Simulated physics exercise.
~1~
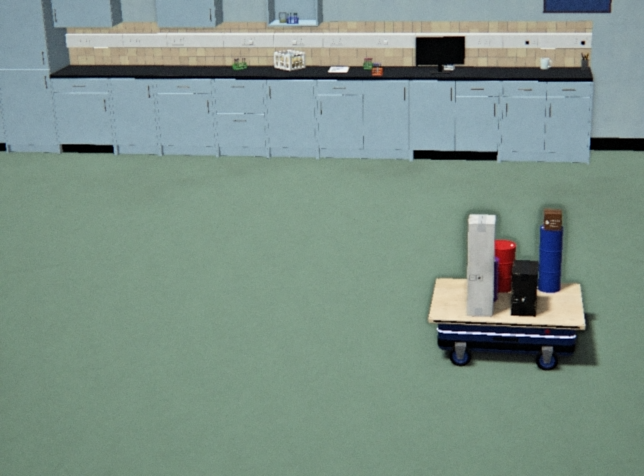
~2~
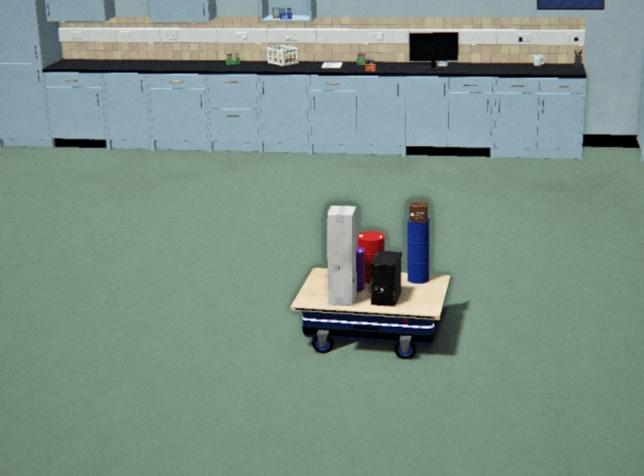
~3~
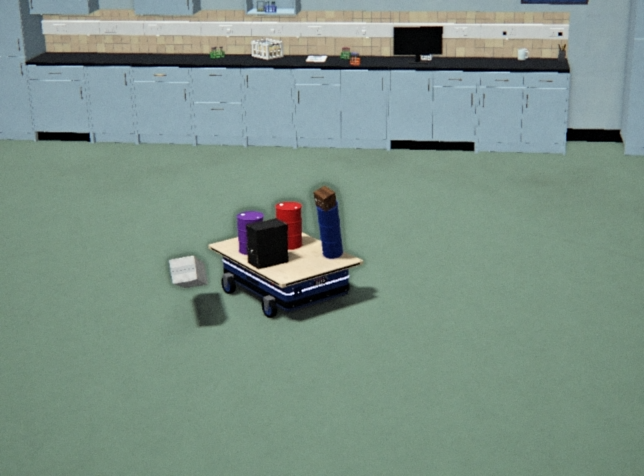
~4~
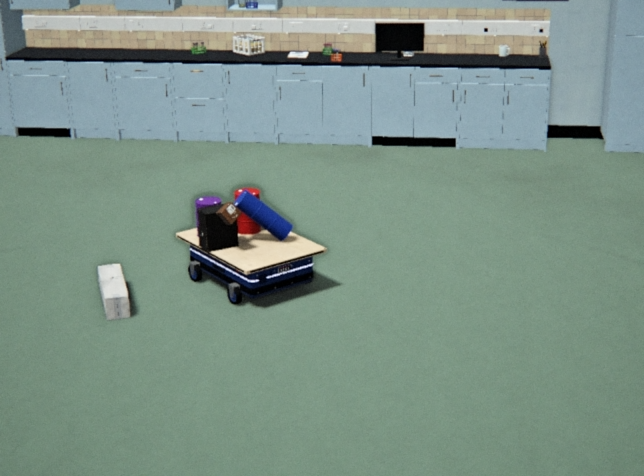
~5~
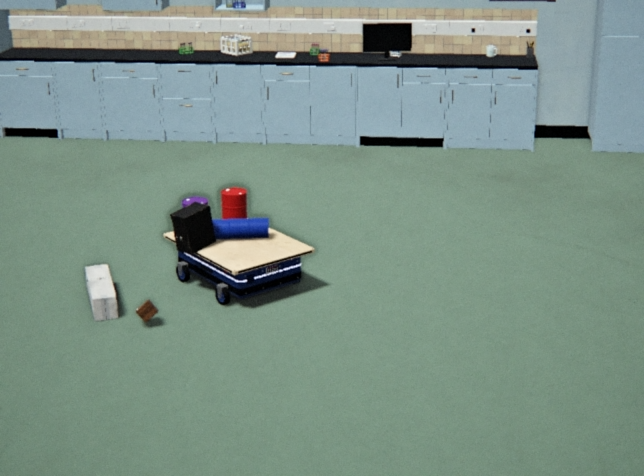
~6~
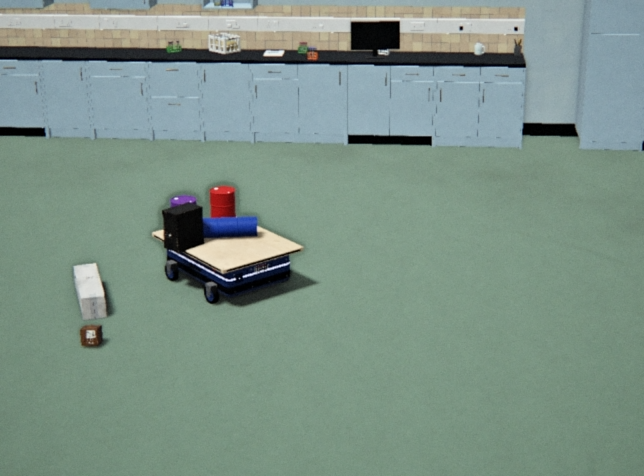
A flat cart turns and stops, dropping a white box and brown parcel as a blue canister topples.
